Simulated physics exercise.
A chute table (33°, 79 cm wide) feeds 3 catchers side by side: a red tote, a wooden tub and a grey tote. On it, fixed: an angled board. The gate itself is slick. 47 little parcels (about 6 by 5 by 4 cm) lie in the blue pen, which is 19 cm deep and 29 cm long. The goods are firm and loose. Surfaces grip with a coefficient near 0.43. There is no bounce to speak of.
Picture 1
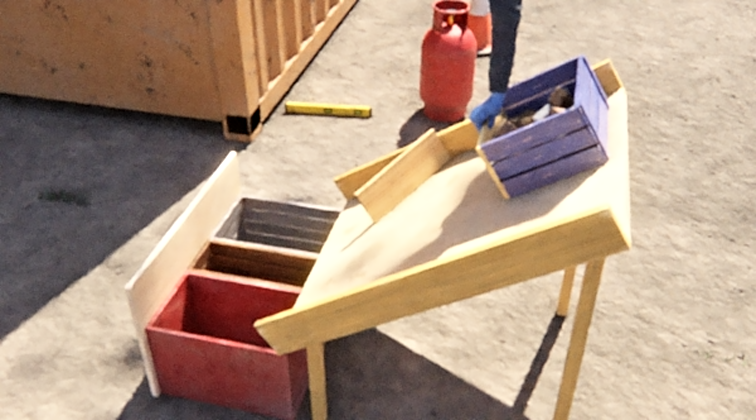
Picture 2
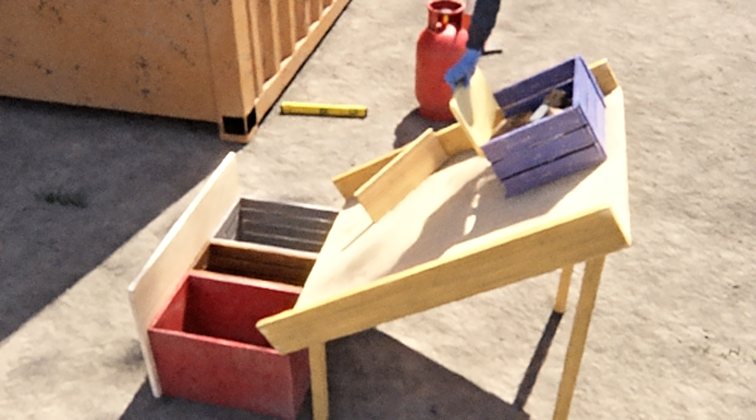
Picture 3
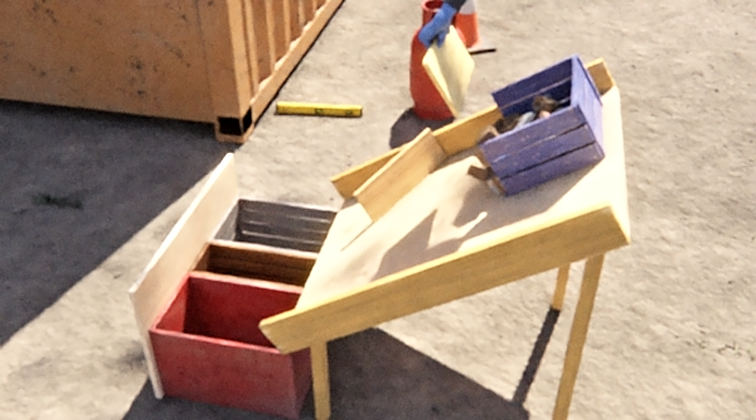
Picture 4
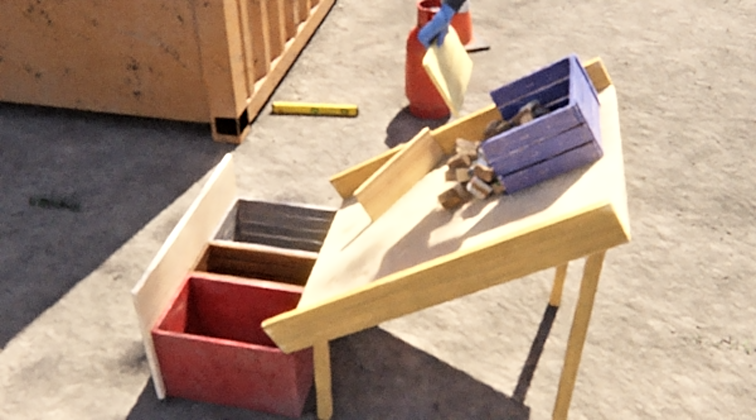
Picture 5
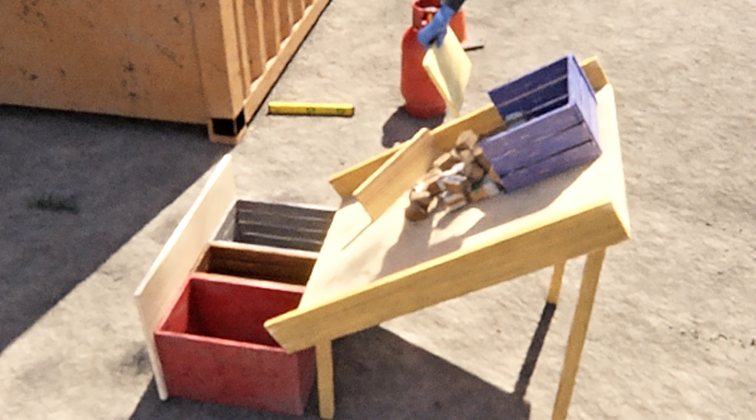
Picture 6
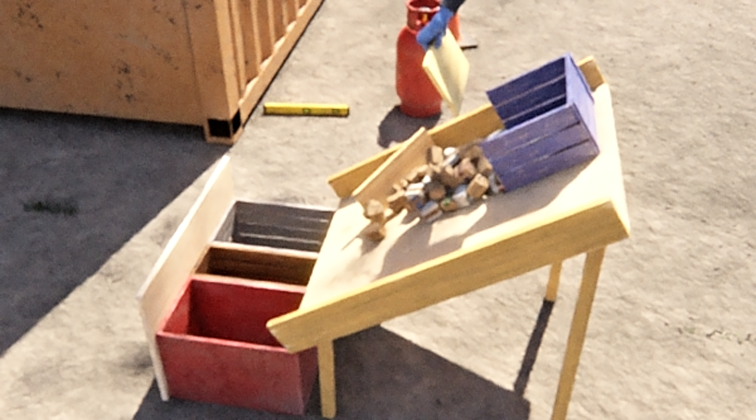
A gloved hand pulled the gate up and away from the blue pen on the sloping table, and small brown parcels tumbled out and spread down the slope to the left beside an angled board.
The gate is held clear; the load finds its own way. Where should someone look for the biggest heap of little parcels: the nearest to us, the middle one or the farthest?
Look in the middle one, the wooden tub.
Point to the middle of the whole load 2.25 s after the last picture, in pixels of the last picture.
Near (262, 319).
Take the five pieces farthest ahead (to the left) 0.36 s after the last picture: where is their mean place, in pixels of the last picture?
Around (270, 279).
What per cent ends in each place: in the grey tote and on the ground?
About 5 and 0 per cent.
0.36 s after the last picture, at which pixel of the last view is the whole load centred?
At about (397, 214).
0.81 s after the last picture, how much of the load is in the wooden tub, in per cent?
Some 25 per cent by then.
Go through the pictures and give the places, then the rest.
In the first frame (each is followed by its nearest rim corner in this view), blue pen, (574, 108); red tote, (284, 354); none out.
Blue pen, (572, 108), in the second frame.
Blue pen, (571, 107); 9 out, the lowest parcel at (494, 174), in the third frame.
Blue pen, (570, 106); 17 out, the lowest parcel at (449, 198), in the fourth frame.
Blue pen, (569, 105); 27 out, the lowest parcel at (414, 212), in the fifth frame.
Blue pen, (567, 105); red tote, (295, 352); 37 out, the lowest parcel at (376, 232), in the sixth frame.
Then, 0.36 s after the last picture, 5 in the wooden tub, 39 on the slope and 3 in the air.
Then, 0.81 s after the last picture, 9 in the red tote, 12 in the wooden tub, 1 in the grey tote, 20 on the slope and 5 in the air.
Then, 1.44 s after the last picture, 13 in the red tote, 19 in the wooden tub, 1 in the grey tote and 14 on the slope.
When it is over (2.25 s after the last picture), 13 in the red tote, 24 in the wooden tub, 2 in the grey tote and 8 on the slope.
